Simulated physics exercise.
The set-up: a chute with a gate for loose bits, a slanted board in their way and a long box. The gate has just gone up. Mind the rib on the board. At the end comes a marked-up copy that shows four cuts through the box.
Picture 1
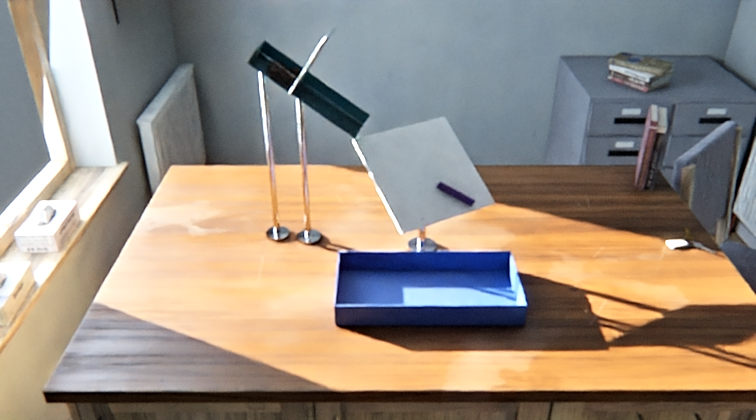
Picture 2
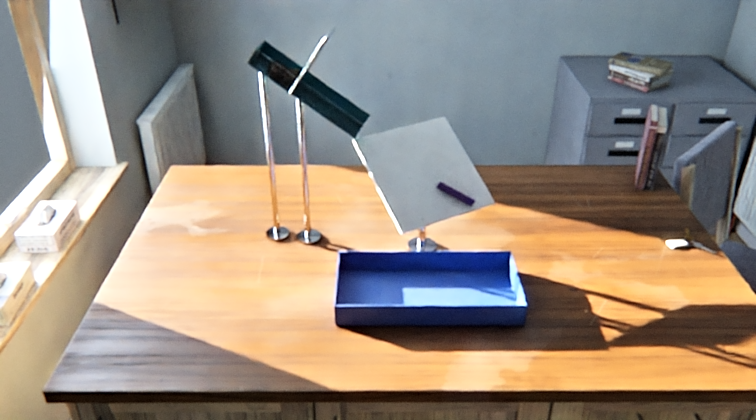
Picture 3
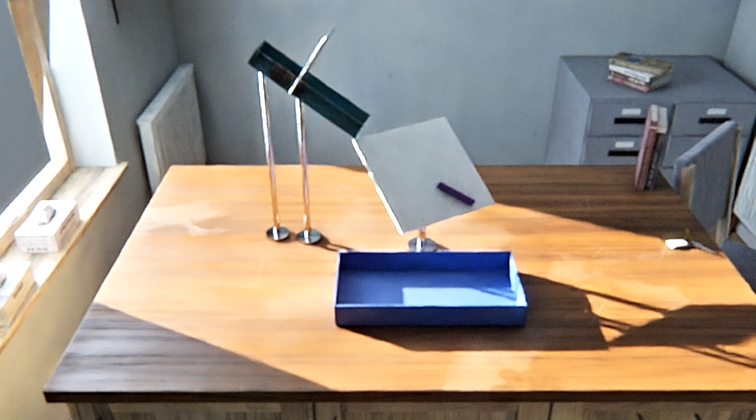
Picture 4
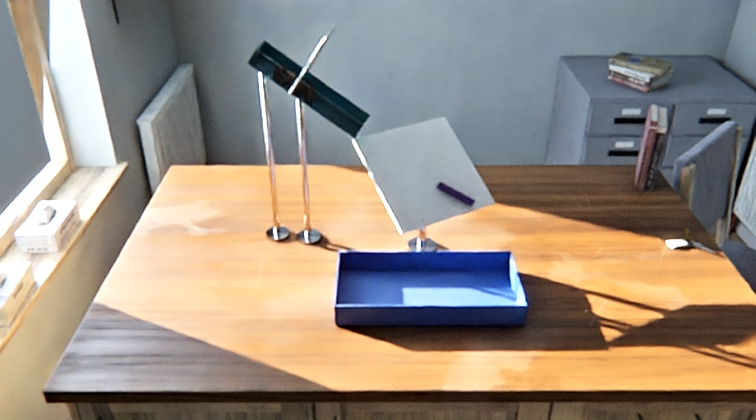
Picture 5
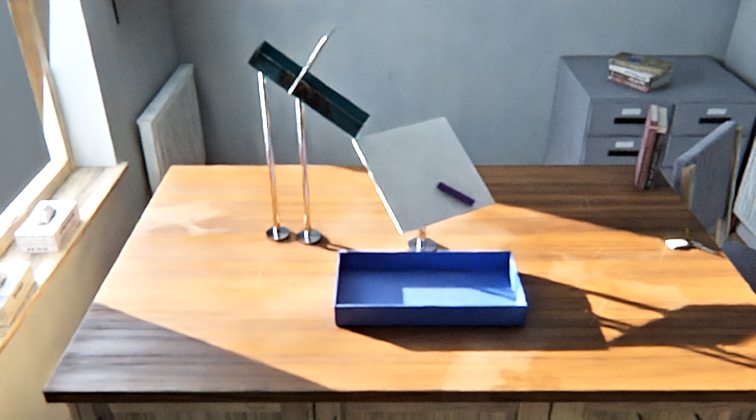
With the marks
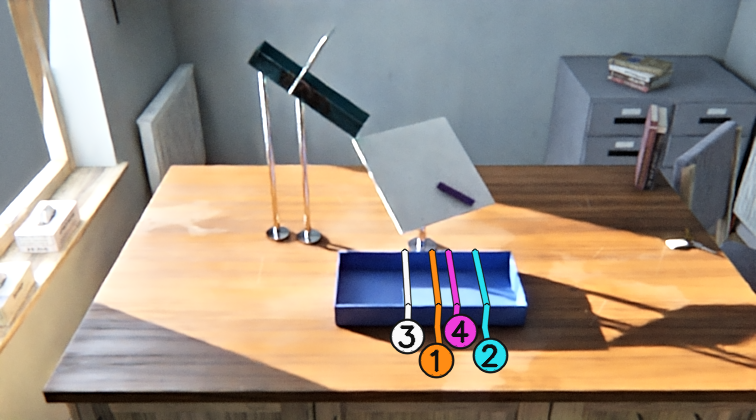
Wooden table with a white slanted board above a blue box, small dark bits sliding down a dark green chute toward the right.
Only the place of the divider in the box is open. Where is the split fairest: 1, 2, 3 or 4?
2.
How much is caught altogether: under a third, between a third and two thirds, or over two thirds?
Over two thirds.
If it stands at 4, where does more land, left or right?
The right side.
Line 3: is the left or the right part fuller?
The right side.
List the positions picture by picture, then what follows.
Load behind the gate at (286, 72), allspice berries; lip of the chute at (358, 133), sloping gently, in the first frame.
Middle of the board at (425, 171), tilted fairly steeply; middle of its low edge at (450, 218); of its high edge at (400, 128), in the second frame.
Front corners of the box at (334, 305) and (527, 305), empty; front of the load at (303, 87), in the third frame.
Middle of the load at (296, 82); its front at (312, 101), about a quarter of the way to the lip; rib from (440, 182) to (475, 201), in the fourth frame.
Middle of the load at (305, 88); its front at (328, 113), about half of the way to the lip, in the fifth frame.
On the marked copy, line 1 crosses the front rim at (438, 305); line 2 crosses the front rim at (486, 305); line 3 crosses the front rim at (408, 305); line 4 crosses the front rim at (456, 305).
For line 1, of what is caught, a stray few on the left of the divider, nearly all on the right.
For line 2, of what is caught, about two thirds on the left of the divider, about a third on the right.
For line 3, of what is caught, none on the left of the divider, all on the right.
For line 4, of what is caught, a small part on the left of the divider, nearly all on the right.
